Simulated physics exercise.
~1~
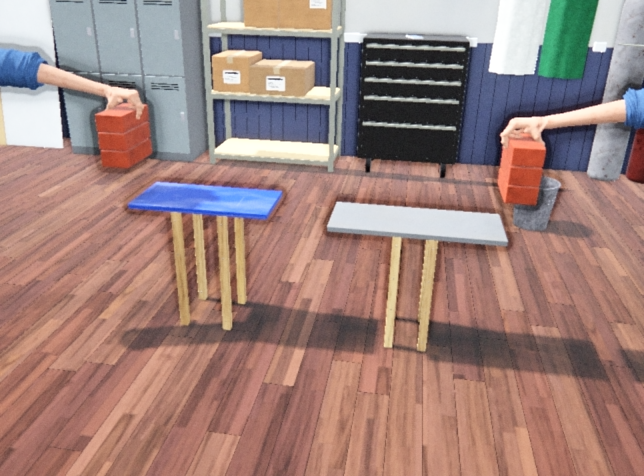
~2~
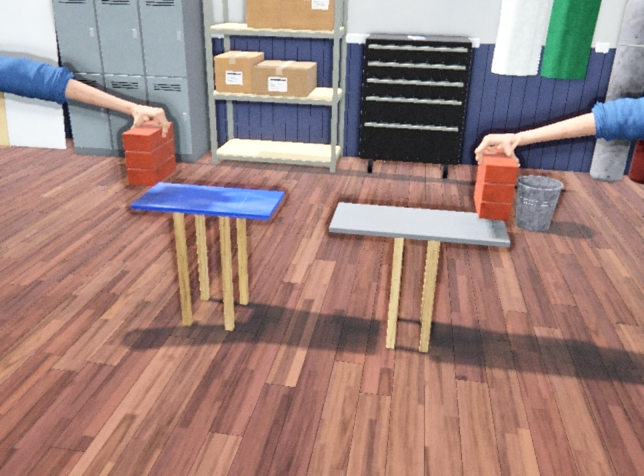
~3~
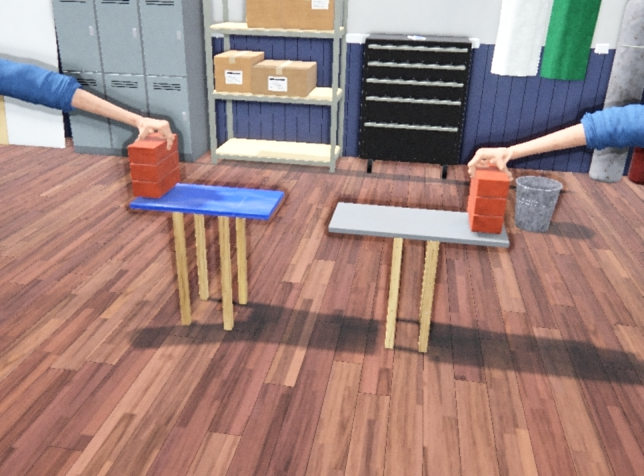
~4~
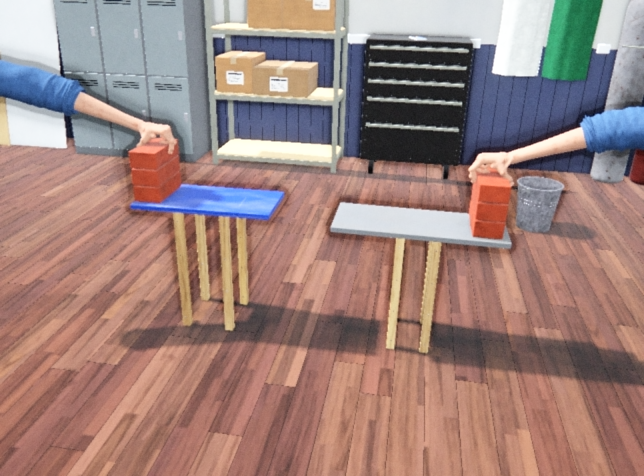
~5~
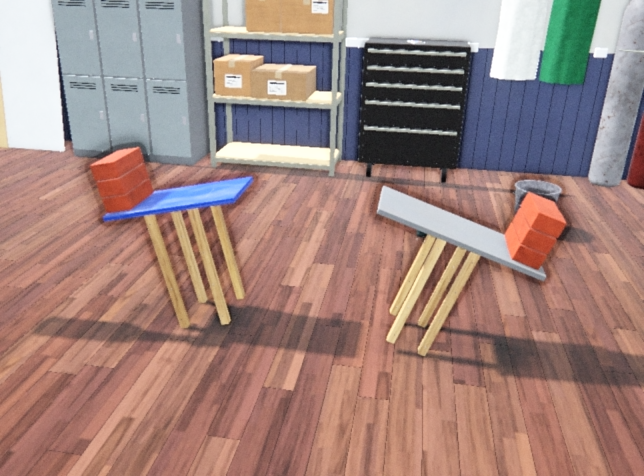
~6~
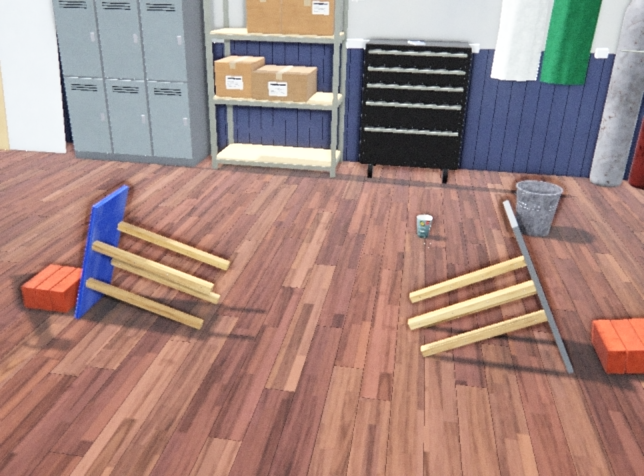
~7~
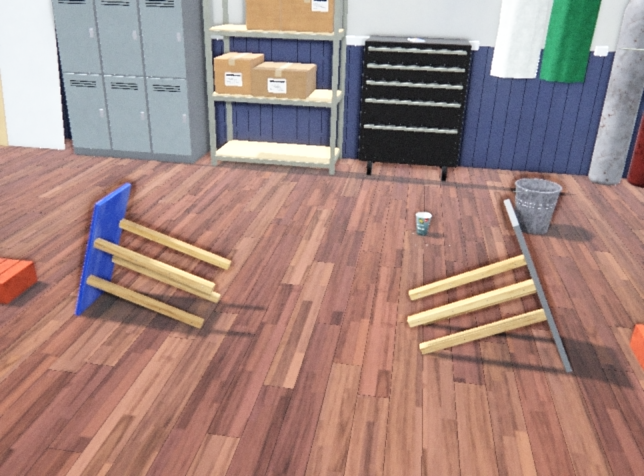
To begin with, a blue-topped trestle and a grey-topped plant stand stand apart on a wooden floor, while an arm reaches in from each side holding a stack of red bricks. The hands bring the bricks inward and lower them onto the outer ends of the two tops. Both hands then let go and draw back. The blue trestle tips to the left and the grey stand tips to the right, carrying their bricks down. Both topple, ending on their sides with legs pointing inward, while the bricks slide outward across the floor toward the edges of view.
